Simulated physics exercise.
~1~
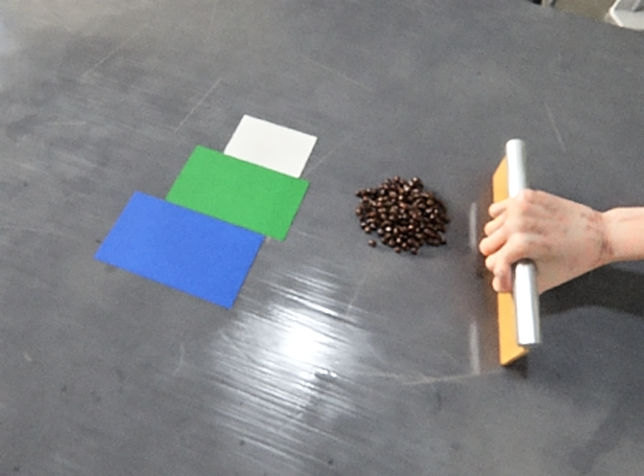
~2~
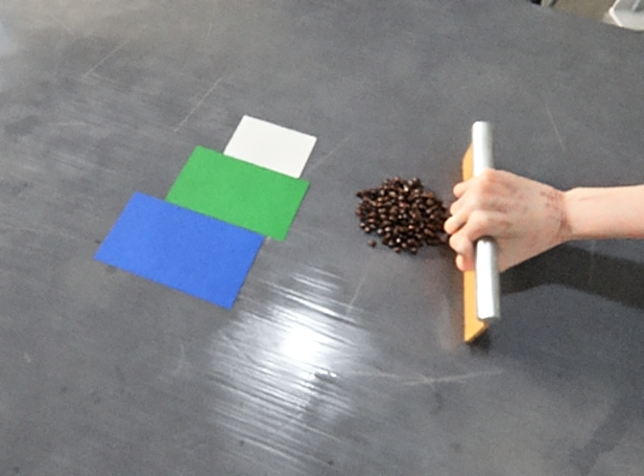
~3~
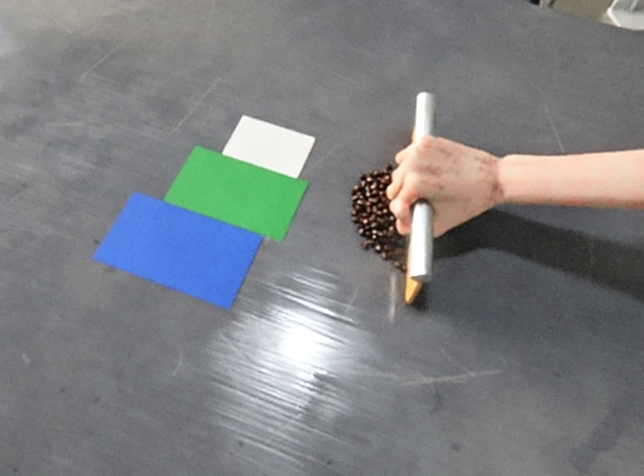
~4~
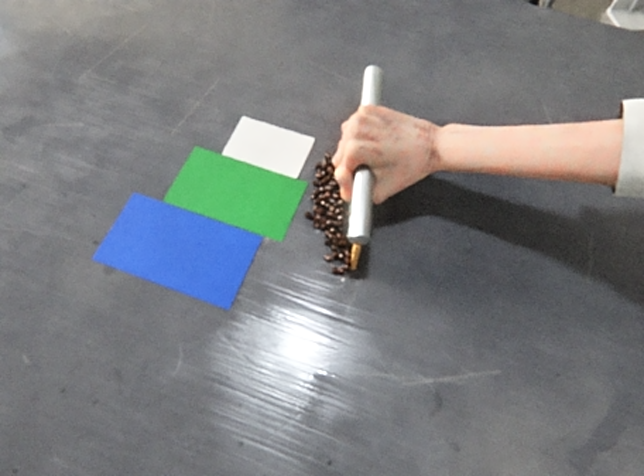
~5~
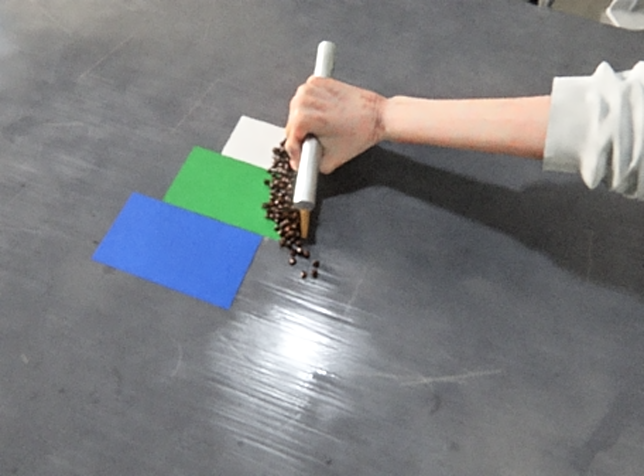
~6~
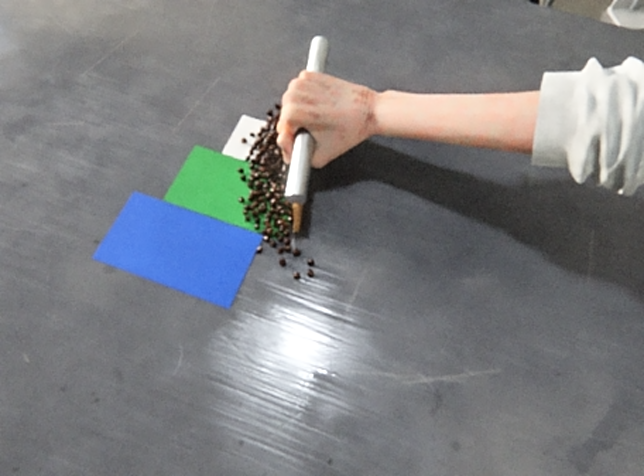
In this clip, a hand pushes a scraper left and upward across a grey surface, sweeping a pile of dark coffee beans toward blue, green and white sheets, until the beans lie spread over parts of the green and white sheets, with some on the bare surface.
